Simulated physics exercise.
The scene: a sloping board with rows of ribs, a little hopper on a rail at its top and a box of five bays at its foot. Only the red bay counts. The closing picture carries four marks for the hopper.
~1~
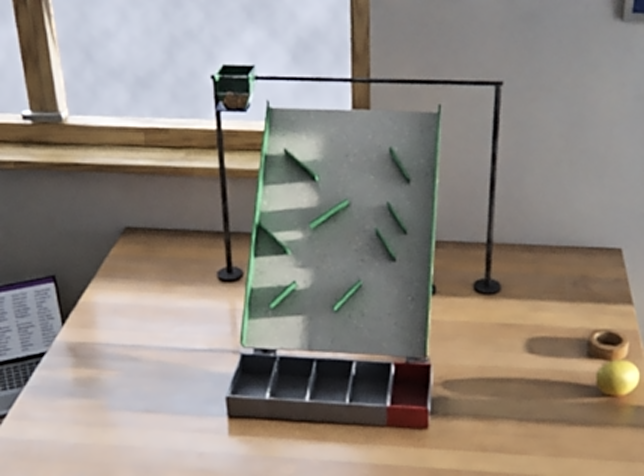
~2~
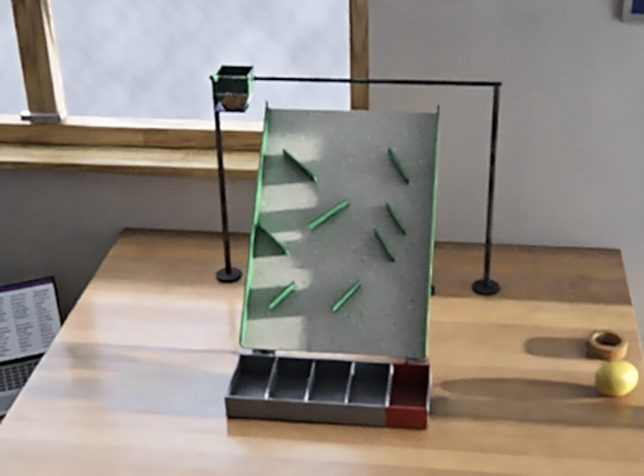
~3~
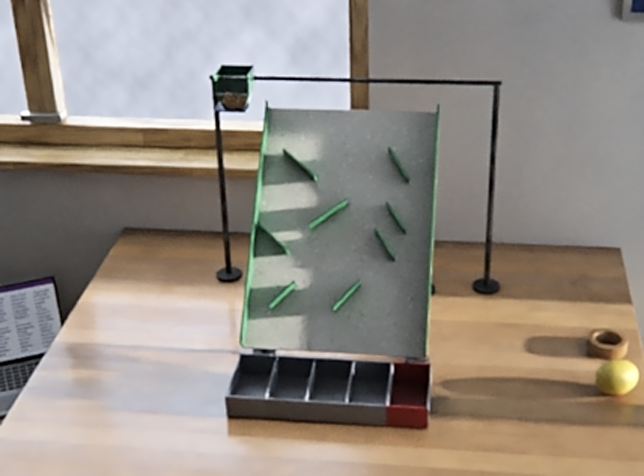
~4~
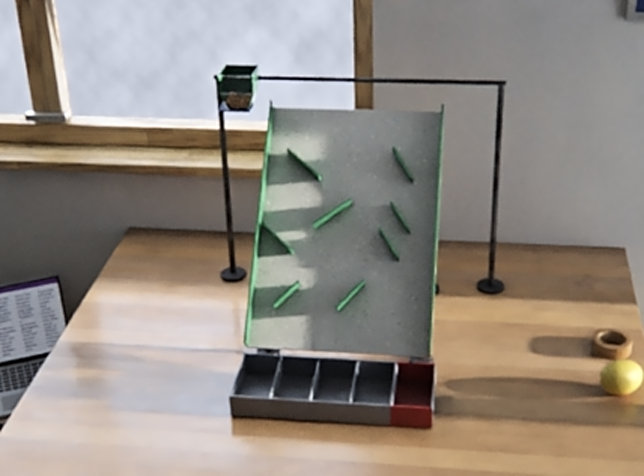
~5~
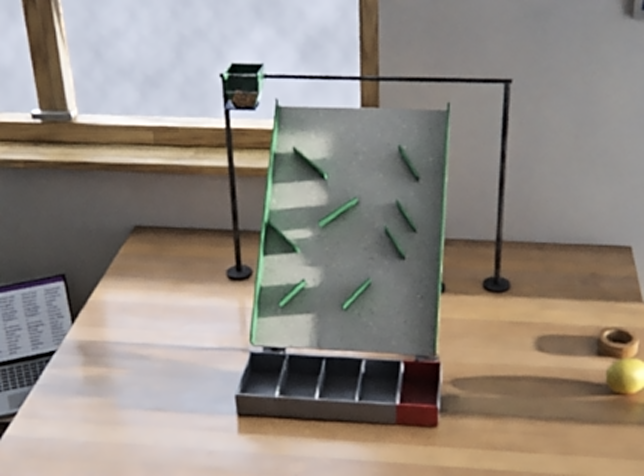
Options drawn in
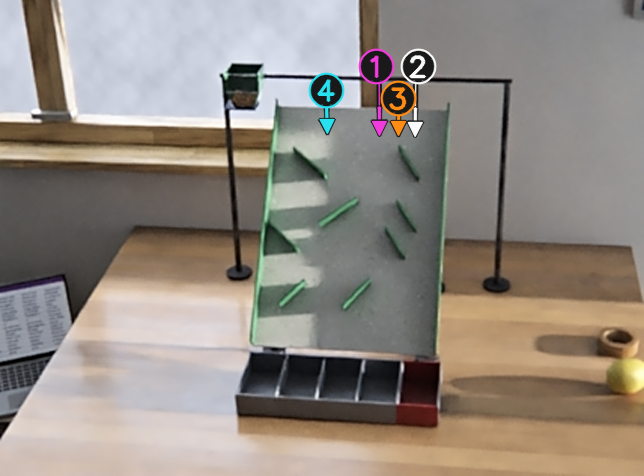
The footage shows a tilted board with green ribs above a box of five bays, the rightmost red, and a small hopper at the rail's left end; nothing on the table moves while the view shifts slightly.
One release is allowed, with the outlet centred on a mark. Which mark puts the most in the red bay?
Take 2.
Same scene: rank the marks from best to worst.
2, 3, 1, 4.
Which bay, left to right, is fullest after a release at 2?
The fifth from the left.
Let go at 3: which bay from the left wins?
The fifth.
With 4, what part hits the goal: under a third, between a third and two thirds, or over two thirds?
Under a third.
On the marked copy, mark 1 meets the board at (379, 130); mark 2 meets the board at (415, 131); mark 3 meets the board at (398, 130); mark 4 meets the board at (327, 128).
For mark 1, close to a quarter in the red bay, close to two thirds in other bays, a small share outside the box.
For mark 2, close to half in the red bay, close to a quarter in other bays, close to a quarter outside the box.
For mark 3, close to a third in the red bay, close to half in other bays, a small share outside the box.
For mark 4, only a few in the red bay, the bulk in other bays, a small share outside the box.
